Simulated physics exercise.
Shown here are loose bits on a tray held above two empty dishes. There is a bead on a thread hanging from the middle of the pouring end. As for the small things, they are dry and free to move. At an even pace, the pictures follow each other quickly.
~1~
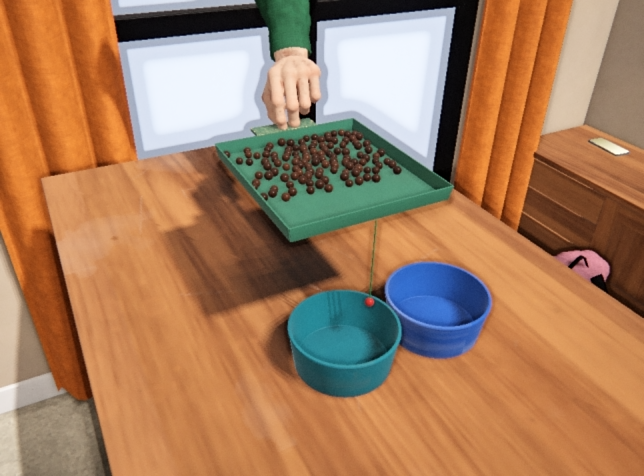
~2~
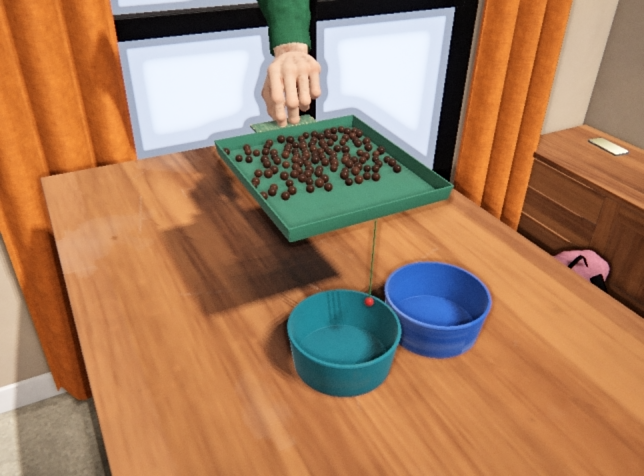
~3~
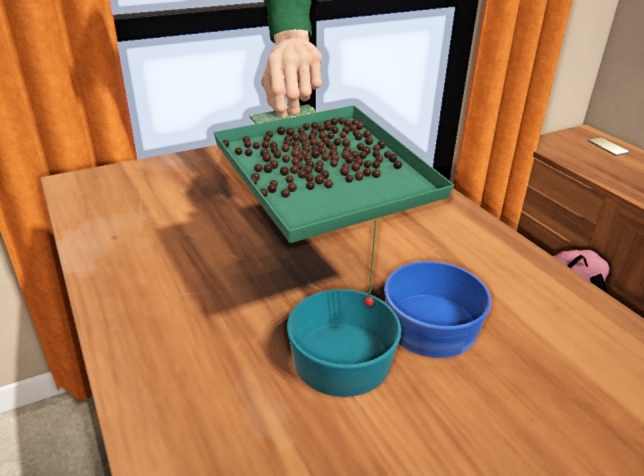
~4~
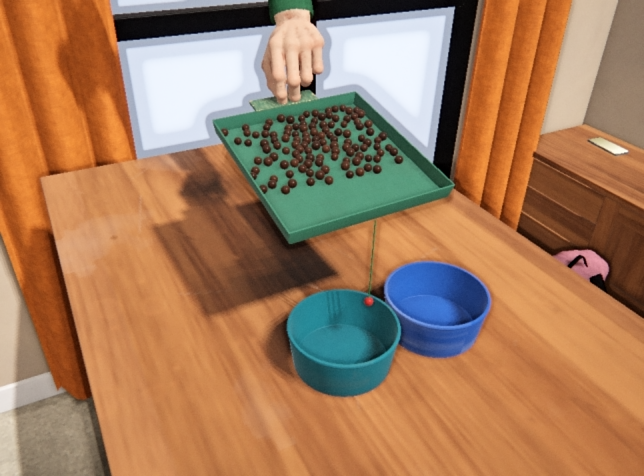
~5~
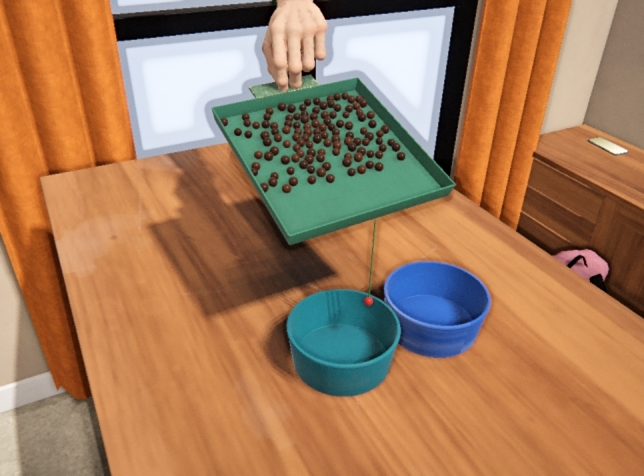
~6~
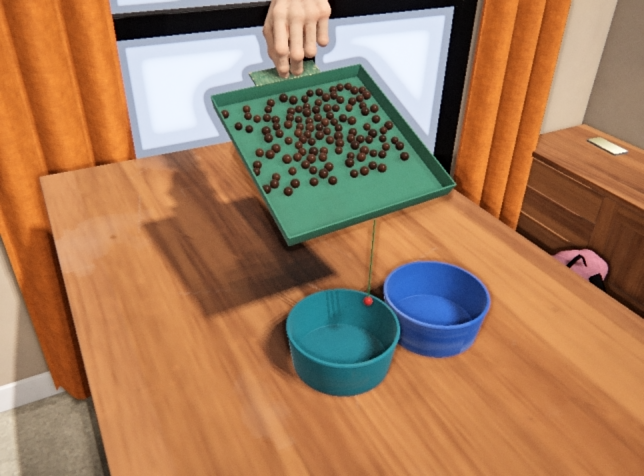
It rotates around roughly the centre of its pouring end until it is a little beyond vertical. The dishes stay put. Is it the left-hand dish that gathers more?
Yes.
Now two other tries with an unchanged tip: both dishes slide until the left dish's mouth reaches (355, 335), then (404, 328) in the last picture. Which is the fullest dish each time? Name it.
The dish to the left, then the dish to the left.
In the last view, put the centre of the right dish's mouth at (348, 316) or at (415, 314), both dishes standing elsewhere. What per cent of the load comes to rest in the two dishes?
50 per cent, then 90 per cent.
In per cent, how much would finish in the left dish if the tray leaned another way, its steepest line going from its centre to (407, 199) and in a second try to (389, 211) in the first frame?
In turn, 0 percent and then 10 percent.
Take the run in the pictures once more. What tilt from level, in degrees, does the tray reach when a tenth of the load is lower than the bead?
It has tipped about 65 degrees.
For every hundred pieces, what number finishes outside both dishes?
It comes to some 50 in a hundred.
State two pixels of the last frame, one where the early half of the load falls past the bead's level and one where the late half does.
For the early half I get (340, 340), and for the late half (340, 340).
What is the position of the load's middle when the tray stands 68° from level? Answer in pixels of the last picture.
At about (349, 220).
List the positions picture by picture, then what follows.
The first picture shows corners of the pouring end at (291, 227) and (450, 186), level; middle of the load at (323, 160), chocolate balls; left dish at (372, 376); right dish at (468, 338); bead on its thread at (369, 302).
The second picture shows corners of the pouring end at (290, 227) and (450, 185), level; middle of the load at (322, 157).
The third picture shows corners of the pouring end at (291, 229) and (451, 185), tipped barely, lowest at the left corner; middle of the load at (323, 151).
The fourth picture shows corners of the pouring end at (291, 231) and (451, 184), tipped a little, lowest at the left corner; middle of the load at (323, 143).
The fifth picture shows corners of the pouring end at (291, 233) and (452, 184), tipped clearly, lowest at the left corner; middle of the load at (325, 135).
The sixth picture shows corners of the pouring end at (291, 235) and (453, 183), tipped clearly, lowest at the left corner; middle of the load at (327, 131), all on the move; left dish at (371, 375); right dish at (466, 337).
Soon, tray tipped steeply; most on the tray; a small part in the left dish; a stray few in the right dish; a small part outside both; a small part in the air.
A while on, tray tipped past a quarter turn; a small part on the tray; about a third in the left dish; a stray few in the right dish; about a quarter outside both; about a quarter in the air.
Towards the end, tray tipped past a quarter turn; about half in the left dish; a stray few in the right dish; about half outside both.
Finally, tray tipped past a quarter turn; about half in the left dish; a stray few in the right dish; about half outside both.
